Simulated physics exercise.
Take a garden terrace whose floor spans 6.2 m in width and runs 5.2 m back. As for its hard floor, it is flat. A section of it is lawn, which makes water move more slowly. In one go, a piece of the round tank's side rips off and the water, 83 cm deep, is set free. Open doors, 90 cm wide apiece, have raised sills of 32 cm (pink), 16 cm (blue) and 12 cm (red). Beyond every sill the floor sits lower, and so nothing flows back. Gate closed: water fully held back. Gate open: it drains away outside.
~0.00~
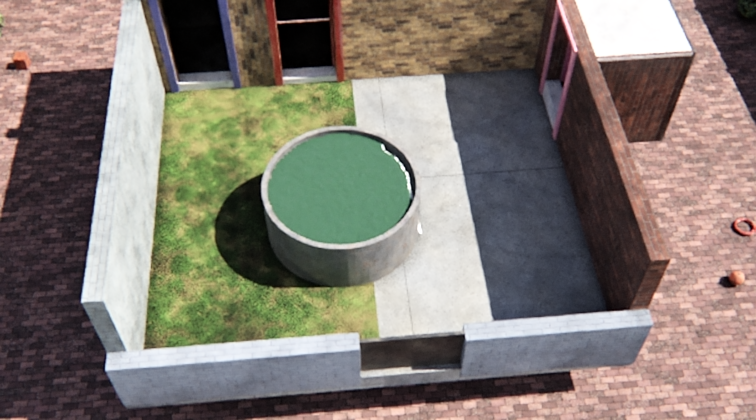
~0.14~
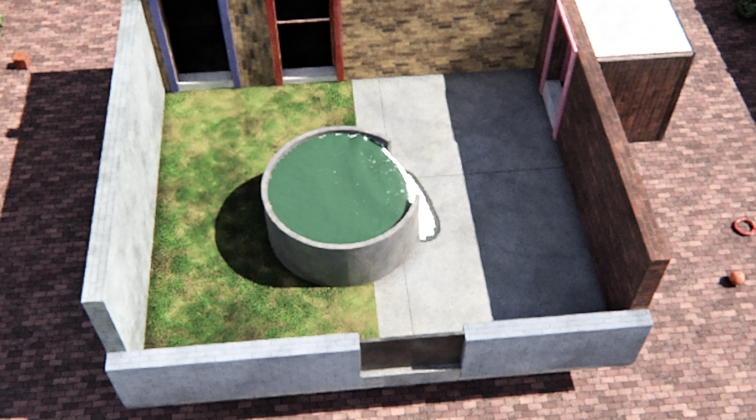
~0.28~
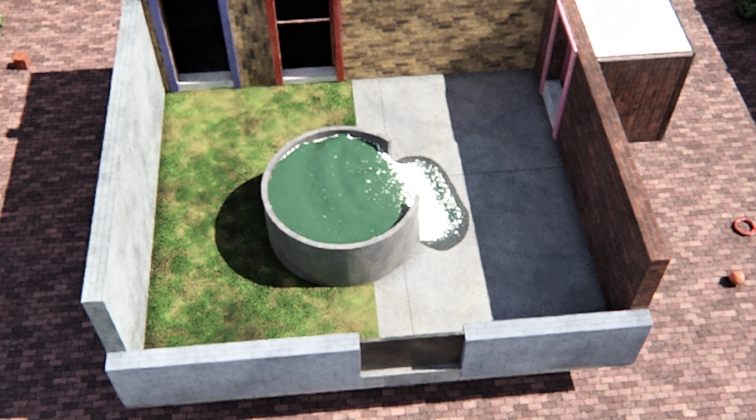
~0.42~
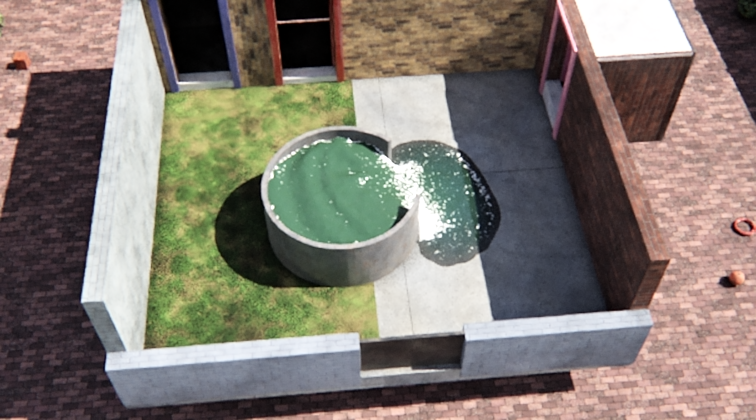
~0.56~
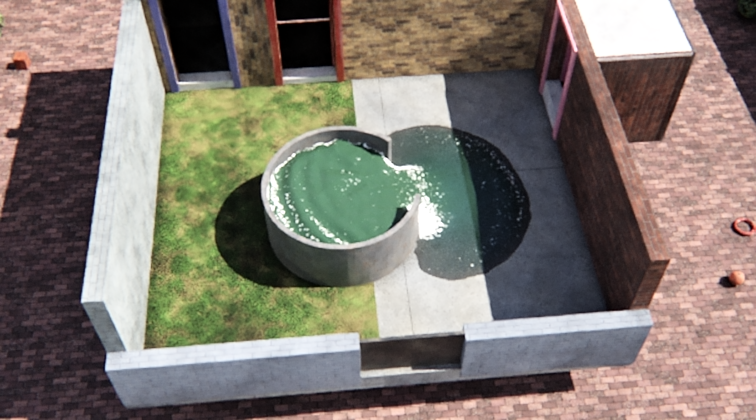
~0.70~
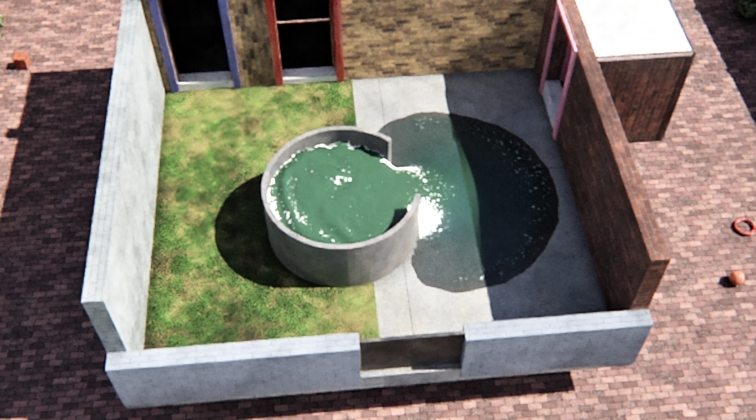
A round tank's side breaks open and green water pours right, spreading across the paving.
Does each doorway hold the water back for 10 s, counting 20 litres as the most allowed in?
Pink door: Yes, it holds; blue door: Yes, it holds; red door: Yes, it holds.
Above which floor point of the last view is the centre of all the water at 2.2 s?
Roughly (441, 192) in the last picture.
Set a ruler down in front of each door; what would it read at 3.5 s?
Depths (cm): Pink = 23; blue = 0; red = 9.
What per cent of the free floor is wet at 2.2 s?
Close to 35 in a hundred parts are wet.
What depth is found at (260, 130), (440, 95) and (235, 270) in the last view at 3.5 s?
Around 0 cm, 13 cm and 0 cm, in the order given.
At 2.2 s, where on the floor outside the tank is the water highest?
Near (527, 92).
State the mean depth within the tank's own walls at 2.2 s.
It averages close to 37 cm.
After 1.4 s water covers 40 % of the floor and is deepest (40 cm) near (567, 192); pink door 30 cm at the sill, 0 L in, blue door not reached, red door not reached.
After 2.2 s water covers 35 % of the floor and is deepest (46 cm) near (527, 92); pink door 26 cm at the sill, 0 L in, blue door not reached, red door not reached.
After 3.5 s water covers 60 % of the floor and is deepest (27 cm) near (557, 156); pink door 23 cm at the sill, 2 L in, blue door not reached, red door 9 cm at the sill, 0 L in.
After 6.0 s water covers 95 % of the floor and is deepest (15 cm) near (601, 304); pink door 14 cm at the sill, 2 L in, blue door 9 cm at the sill, 0 L in, red door 8 cm at the sill, 0 L in.
After 10.0 s water covers 100 % of the floor and is deepest (14 cm) near (269, 368); pink door 9 cm at the sill, 2 L in, blue door 9 cm at the sill, 0 L in, red door 9 cm at the sill, 0 L in.
